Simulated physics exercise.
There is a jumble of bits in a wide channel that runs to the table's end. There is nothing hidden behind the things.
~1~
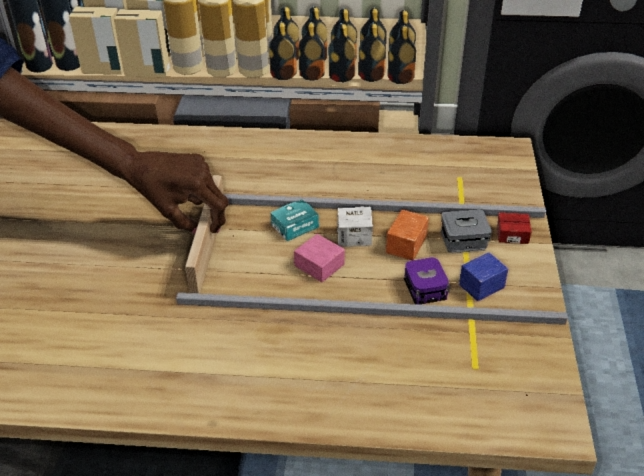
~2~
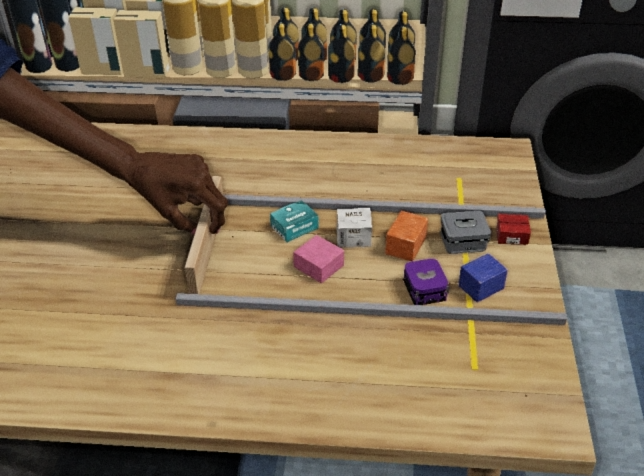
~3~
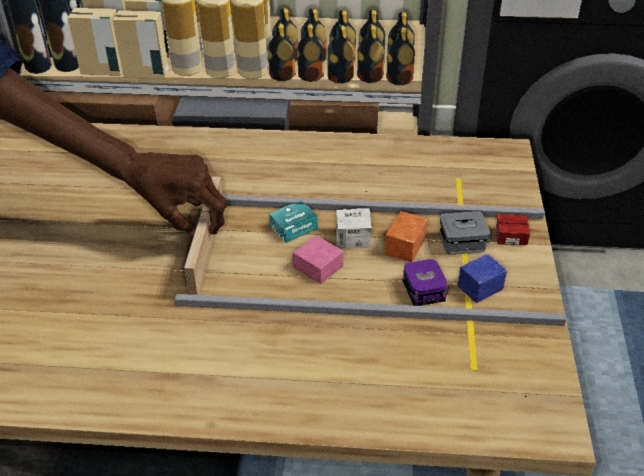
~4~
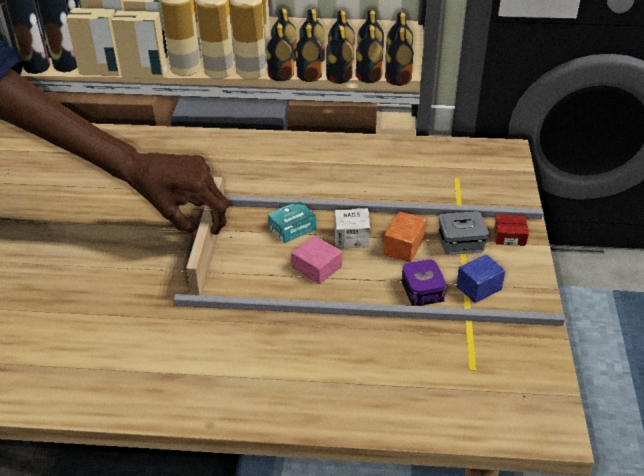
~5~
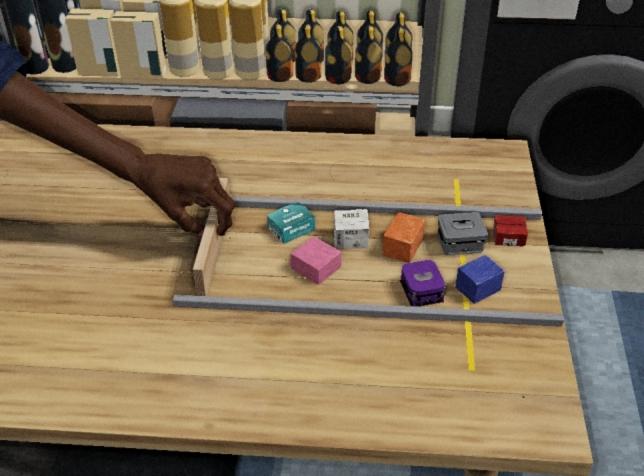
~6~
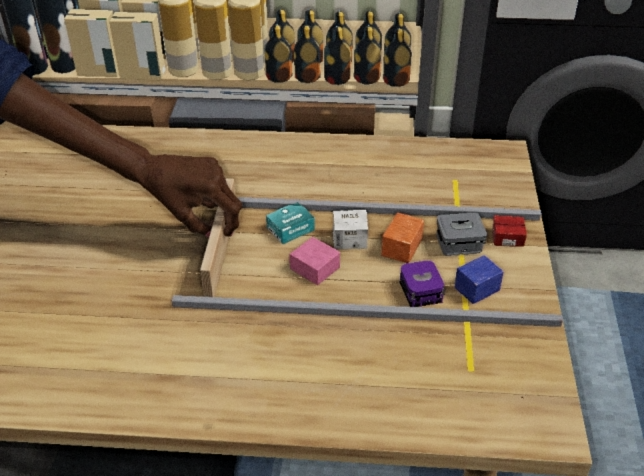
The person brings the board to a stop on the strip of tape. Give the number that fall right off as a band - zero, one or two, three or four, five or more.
The answer is one or two.
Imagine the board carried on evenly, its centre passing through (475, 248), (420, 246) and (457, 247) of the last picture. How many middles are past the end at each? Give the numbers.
The numbers are 2, 0 and 1.
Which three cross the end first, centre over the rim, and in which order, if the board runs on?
Earliest first: The red box, then the grey case, then the orange block.
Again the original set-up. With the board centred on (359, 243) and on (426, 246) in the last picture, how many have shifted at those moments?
Tally: First 6; then 8.
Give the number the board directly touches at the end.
It's 3.
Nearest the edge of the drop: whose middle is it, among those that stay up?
The foremost one is the grey case.
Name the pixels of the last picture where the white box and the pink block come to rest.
Near (508, 241) and (482, 263).
Soon after, none off yet; red box at rest near (509, 231); blue block at rest near (479, 279); grey case at rest near (460, 235).
After that, none off yet; red box moving near (516, 229); blue block at rest near (479, 279); grey case displaced a little near (486, 237).
And then, none off yet; red box displaced about its own width near (544, 226); blue block displaced a little near (489, 287); grey case displaced about its own width near (521, 238).
In the end, the number that fall off is one or two; gone, red box.
